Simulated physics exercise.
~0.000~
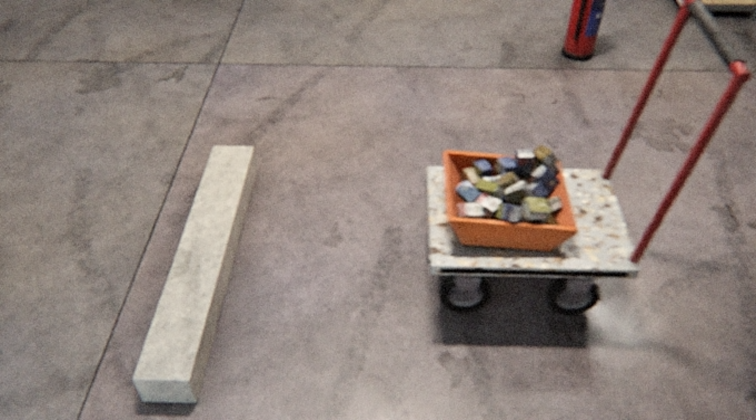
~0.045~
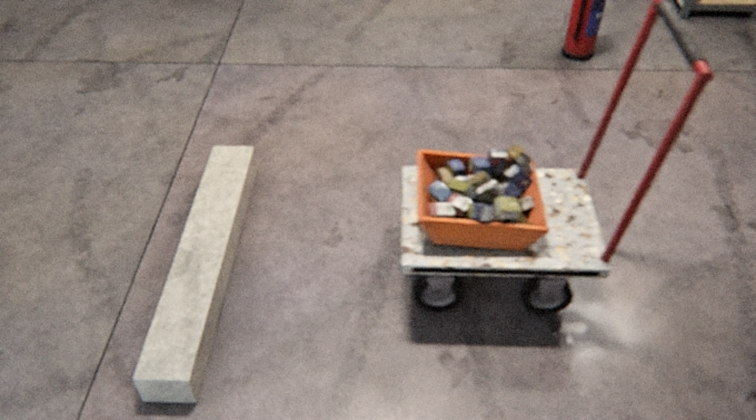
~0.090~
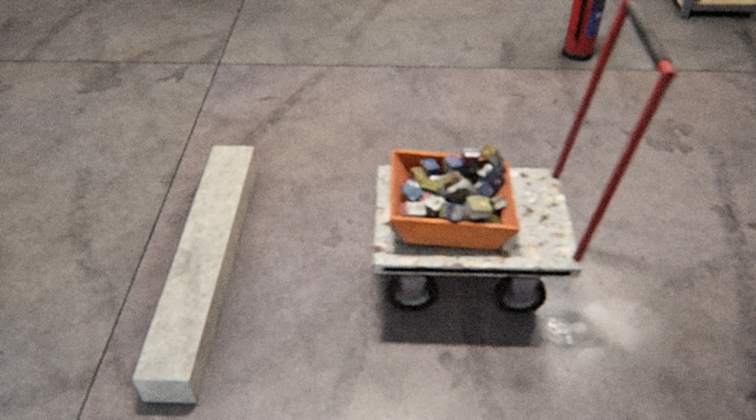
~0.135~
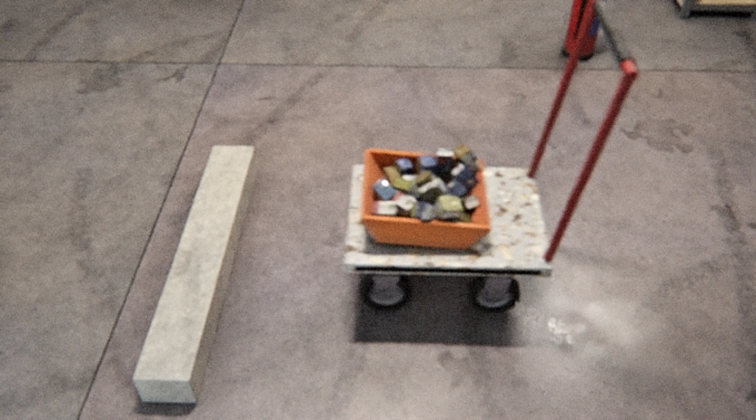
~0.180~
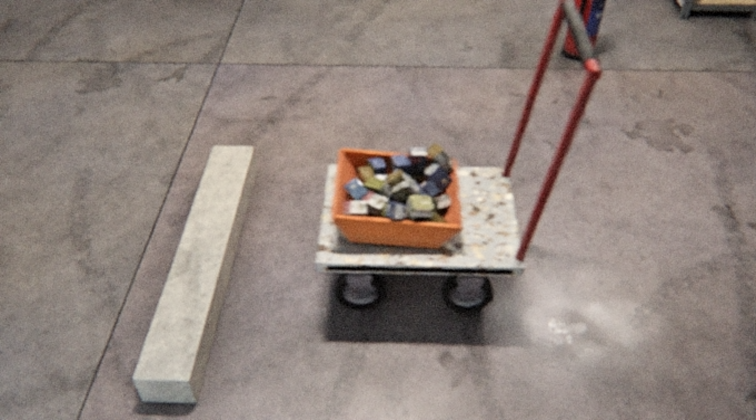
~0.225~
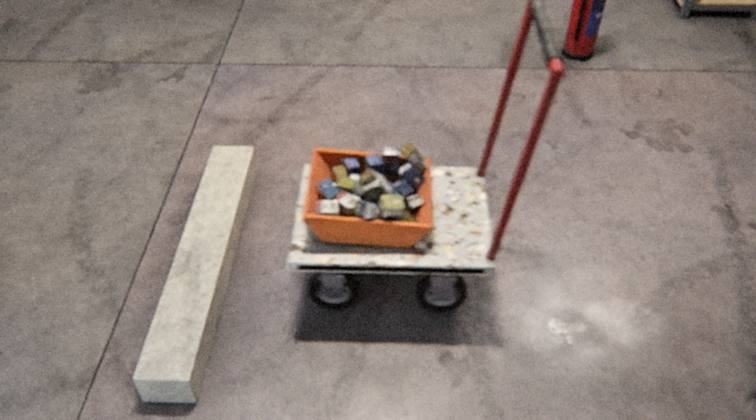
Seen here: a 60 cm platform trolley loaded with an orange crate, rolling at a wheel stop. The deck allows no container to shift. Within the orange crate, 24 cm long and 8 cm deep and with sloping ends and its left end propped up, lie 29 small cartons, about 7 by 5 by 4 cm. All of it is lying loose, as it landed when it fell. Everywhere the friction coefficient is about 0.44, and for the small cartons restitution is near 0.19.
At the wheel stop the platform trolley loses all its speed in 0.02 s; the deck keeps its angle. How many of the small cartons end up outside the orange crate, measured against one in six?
Outside the orange crate end up fewer than one in six of the small cartons.
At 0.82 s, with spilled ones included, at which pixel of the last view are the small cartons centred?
Centre: About (265, 190) px.
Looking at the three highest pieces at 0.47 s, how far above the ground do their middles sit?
Their middles average near 44 cm high.
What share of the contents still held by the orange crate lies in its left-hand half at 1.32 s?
Some 60 per cent.
After 0.37 s, the wheels strike.
After 0.47 s, 1 of 29 out of the orange crate.
After 0.59 s, 1 of 29 out of the orange crate.
After 0.82 s, 2 of 29 out of the orange crate.
Final count (at 1.32 s), 2 of 29 out of the orange crate. Asked share, 2 of 29, 7 per cent.
